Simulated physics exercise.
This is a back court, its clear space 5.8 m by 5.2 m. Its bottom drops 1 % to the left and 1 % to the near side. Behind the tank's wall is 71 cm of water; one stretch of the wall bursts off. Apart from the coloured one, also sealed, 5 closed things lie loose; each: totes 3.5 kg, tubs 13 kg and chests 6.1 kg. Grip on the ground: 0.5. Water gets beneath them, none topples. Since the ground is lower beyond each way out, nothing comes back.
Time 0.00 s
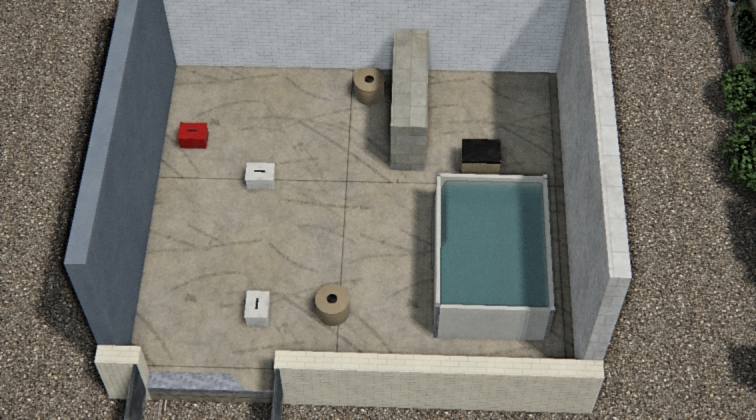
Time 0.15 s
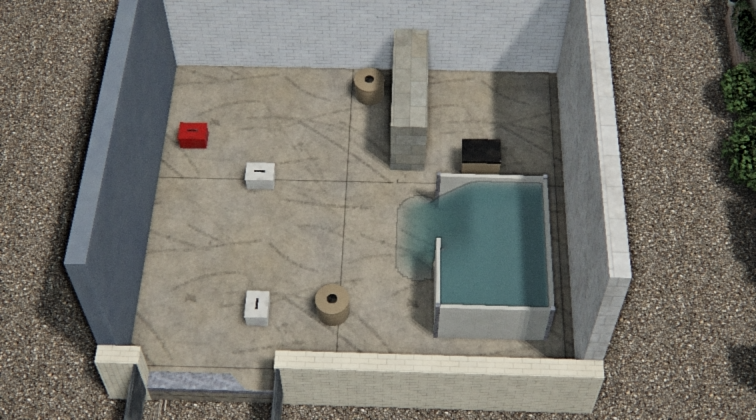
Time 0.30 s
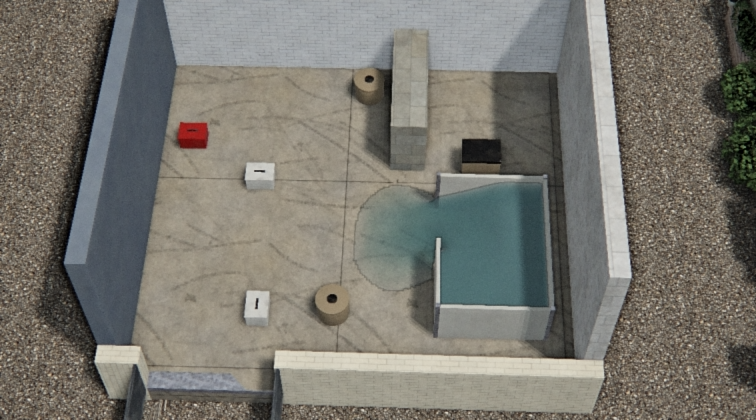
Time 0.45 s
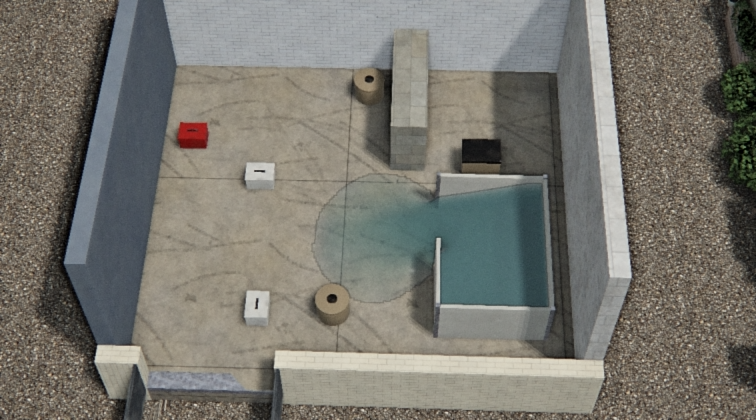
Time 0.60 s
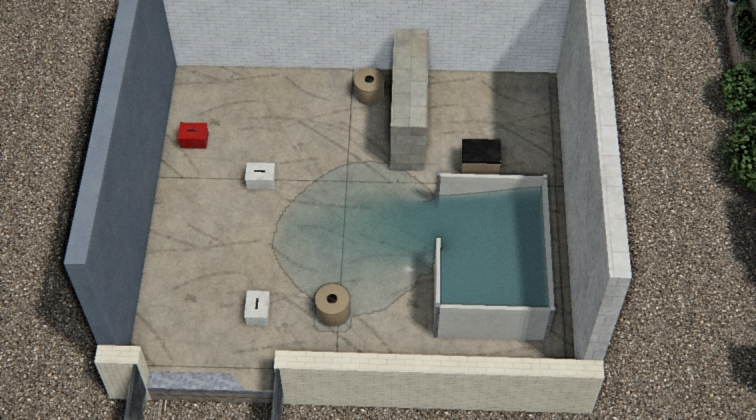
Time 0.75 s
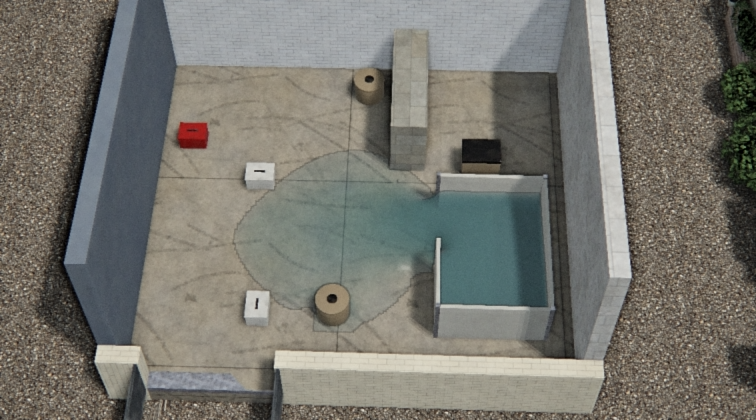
Walled back court, a tank's left wall breaking open and water fanning leftward around a tan tub, the red box staying still.
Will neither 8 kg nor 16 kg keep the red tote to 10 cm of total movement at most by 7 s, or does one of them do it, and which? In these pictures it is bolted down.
Right, neither does.
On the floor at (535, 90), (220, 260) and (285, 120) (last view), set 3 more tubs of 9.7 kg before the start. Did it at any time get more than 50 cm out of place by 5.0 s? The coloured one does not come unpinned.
Each in turn: Not that far, further than that, further than that.
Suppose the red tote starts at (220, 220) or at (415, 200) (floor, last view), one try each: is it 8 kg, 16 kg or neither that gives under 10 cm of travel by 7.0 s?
No option, then no option.
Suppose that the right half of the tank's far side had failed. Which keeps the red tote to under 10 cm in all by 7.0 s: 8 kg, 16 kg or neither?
In that case the lighter mass suffices.
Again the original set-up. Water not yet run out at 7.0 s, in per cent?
Roughly 78 percent.
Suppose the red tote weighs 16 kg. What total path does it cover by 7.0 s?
Close to 300 cm, all told.
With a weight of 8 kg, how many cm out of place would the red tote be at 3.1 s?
Shift: About 100 cm.
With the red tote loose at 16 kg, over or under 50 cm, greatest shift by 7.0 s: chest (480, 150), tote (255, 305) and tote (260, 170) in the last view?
First one not that far, second too far, third too far.
After 1.4 s the red tote would be 0 cm from its start with 8 kg and 0 cm from its start with 16 kg; 0 cm of water round it then.
After 3.1 s the red tote would be 106 cm from its start with 8 kg and 103 cm from its start with 16 kg; 21 cm of water round it then.
After 4.9 s the red tote would be 191 cm from its start with 8 kg and 141 cm from its start with 16 kg; 10 cm of water round it then.
After 7.0 s the red tote would be 286 cm from its start with 8 kg and 141 cm from its start with 16 kg; 6 cm of water round it then.
